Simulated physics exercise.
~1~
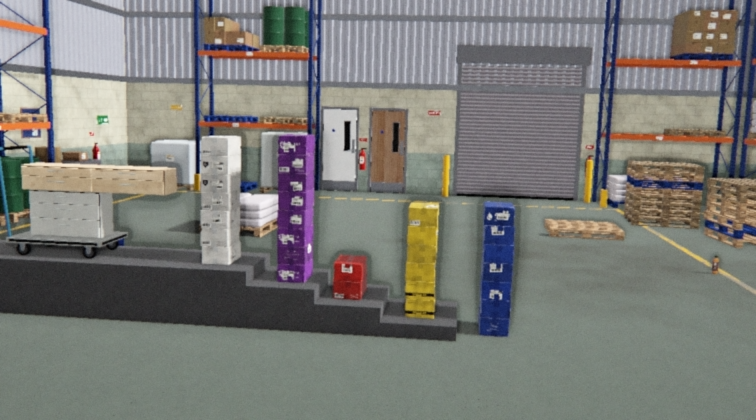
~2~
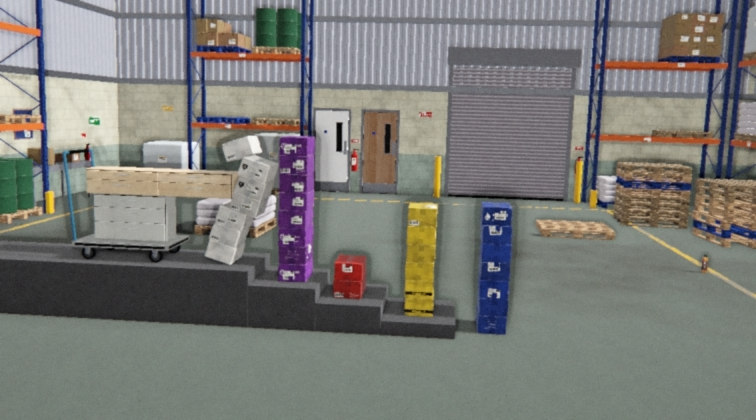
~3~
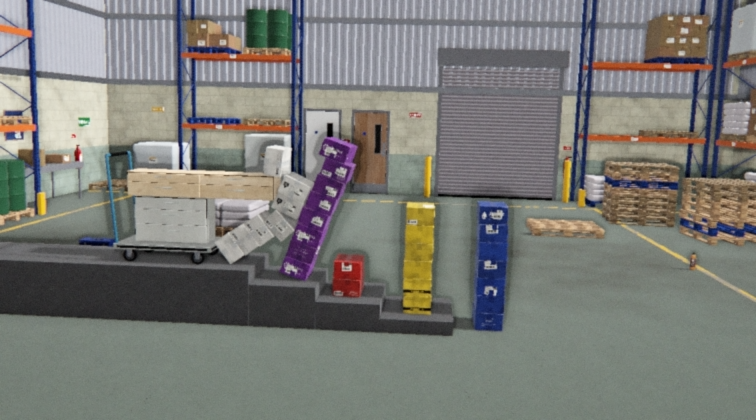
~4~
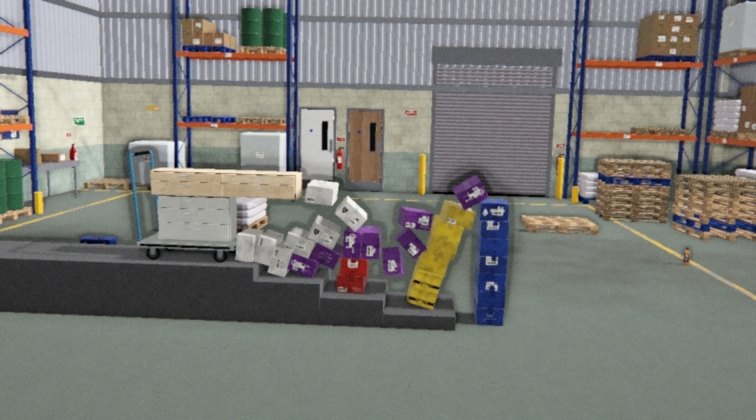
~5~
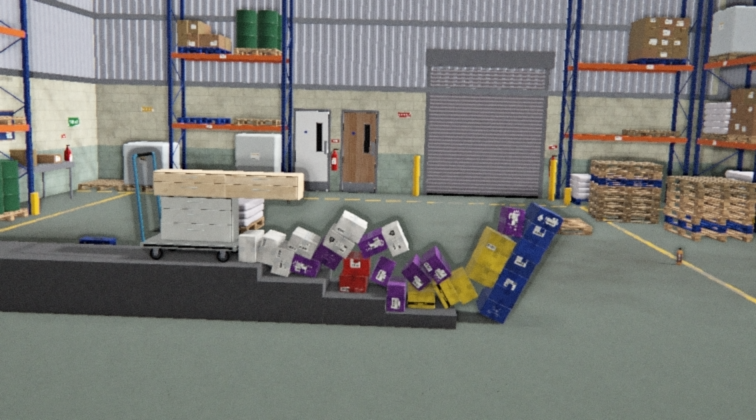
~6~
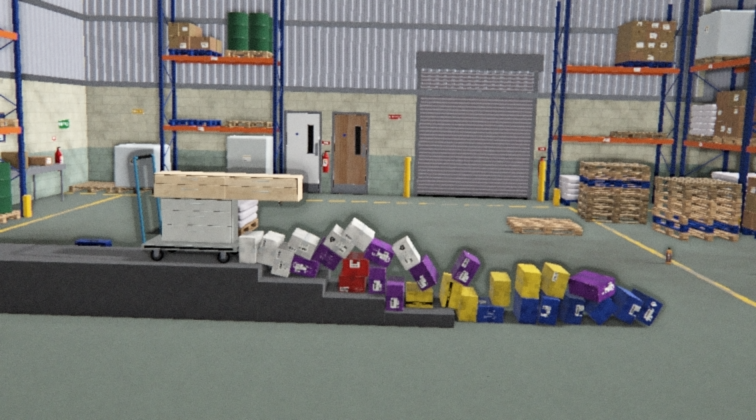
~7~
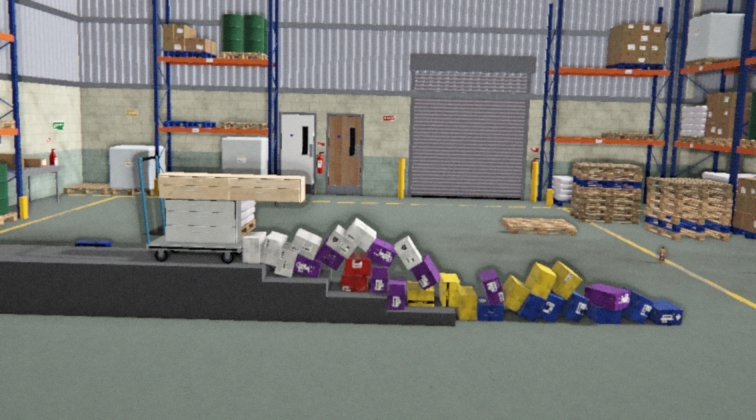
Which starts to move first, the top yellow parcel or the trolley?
The trolley starts to move first, rolling right toward the pale pile. The top yellow parcel only shifts later, once the toppling has spread down the steps.
